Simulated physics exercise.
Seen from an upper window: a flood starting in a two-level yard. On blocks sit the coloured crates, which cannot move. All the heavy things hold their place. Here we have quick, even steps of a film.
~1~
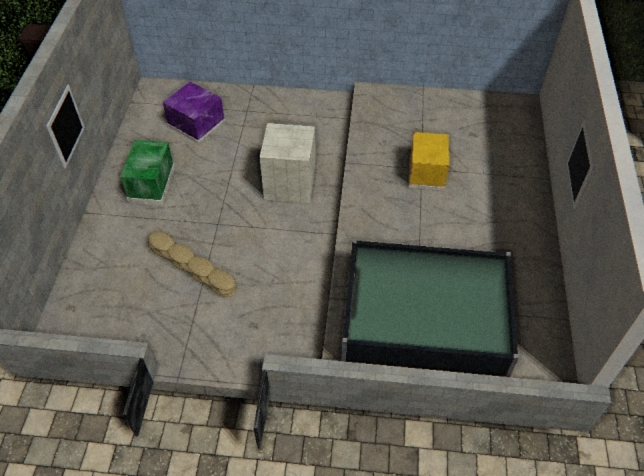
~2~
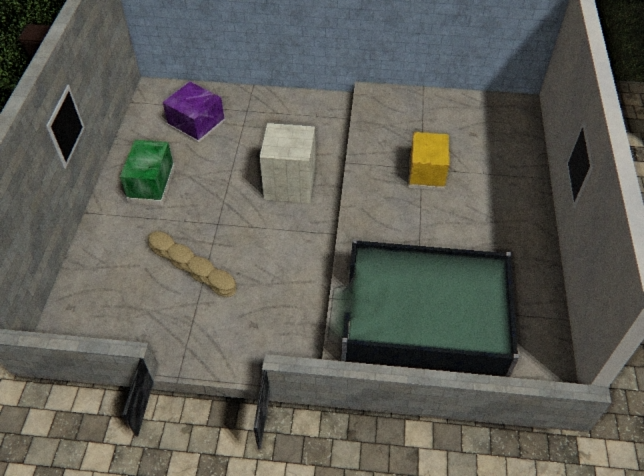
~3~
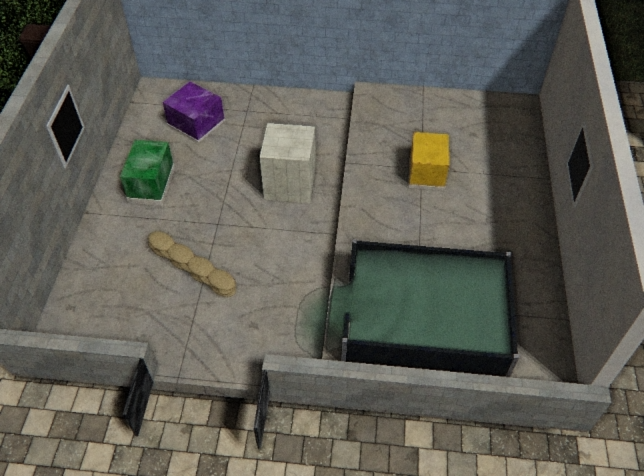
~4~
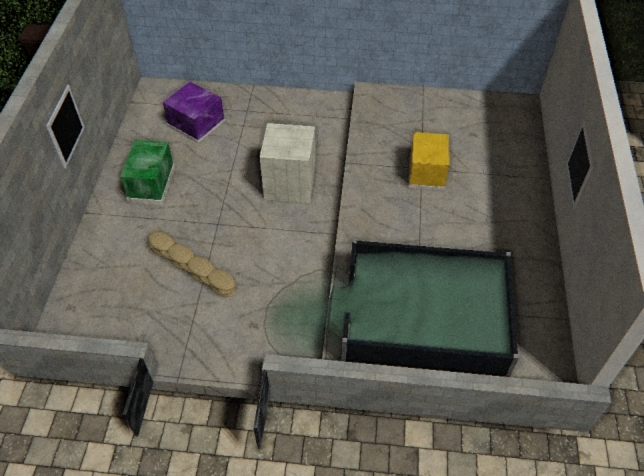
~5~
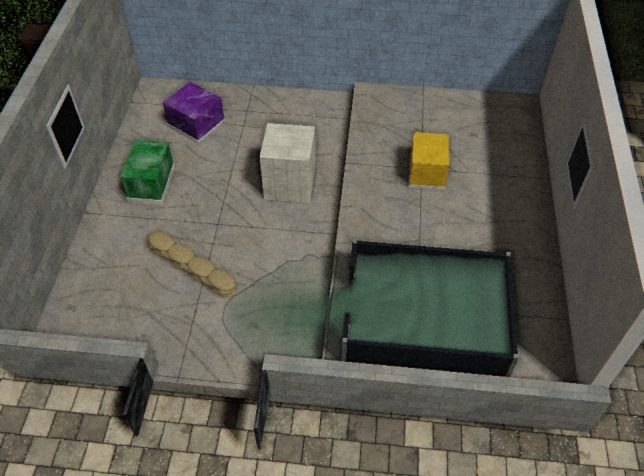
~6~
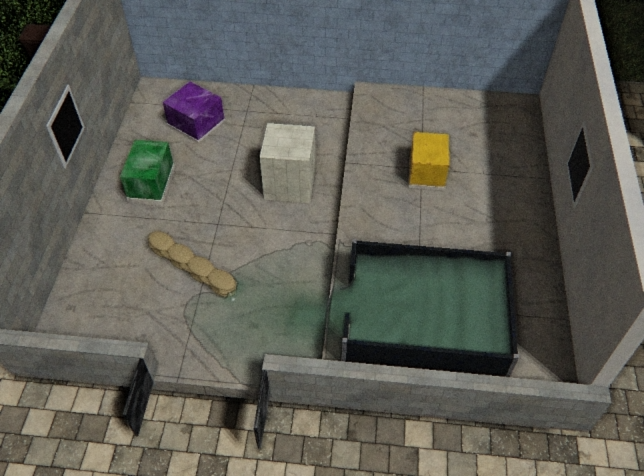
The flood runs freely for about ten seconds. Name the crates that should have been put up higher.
Afterwards, the purple crate ends up wet; the yellow crate ends up dry; the green crate ends up wet.
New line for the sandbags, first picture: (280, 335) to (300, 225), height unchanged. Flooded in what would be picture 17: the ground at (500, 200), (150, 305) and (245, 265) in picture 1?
Sequence kept: Flood-free - flood-hit - flood-hit.
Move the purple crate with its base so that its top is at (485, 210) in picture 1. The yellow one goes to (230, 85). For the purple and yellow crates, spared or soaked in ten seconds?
In brief, the purple crate is still clear but the yellow crate has been flooded.
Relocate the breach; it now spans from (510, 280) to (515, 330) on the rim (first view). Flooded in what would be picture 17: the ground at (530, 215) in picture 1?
Outcome: Submerged.
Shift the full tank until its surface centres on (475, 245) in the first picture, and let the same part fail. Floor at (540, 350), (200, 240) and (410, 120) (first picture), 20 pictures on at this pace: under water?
Untouched, submerged, untouched.
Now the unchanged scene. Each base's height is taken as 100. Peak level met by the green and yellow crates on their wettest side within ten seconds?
About 170 % and 0 %.
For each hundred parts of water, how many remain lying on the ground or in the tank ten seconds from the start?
84 %.
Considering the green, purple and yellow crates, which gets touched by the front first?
I reckon it's the green crate.
A moment on, water covers 20 % of the floor; the purple crate not reached, the yellow crate not reached, the green crate not reached.
Next, water covers 30 % of the floor; the purple crate not reached, the yellow crate not reached, the green crate water round its plinth.
Then, water covers 35 % of the floor; the purple crate water round its plinth, the yellow crate not reached, the green crate water round its plinth.
Later, water covers 55 % of the floor; the purple crate water round its plinth, the yellow crate not reached, the green crate water round its plinth.
In the end, water covers 60 % of the floor; the purple crate was topped, the yellow crate stayed above the water, the green crate was topped.
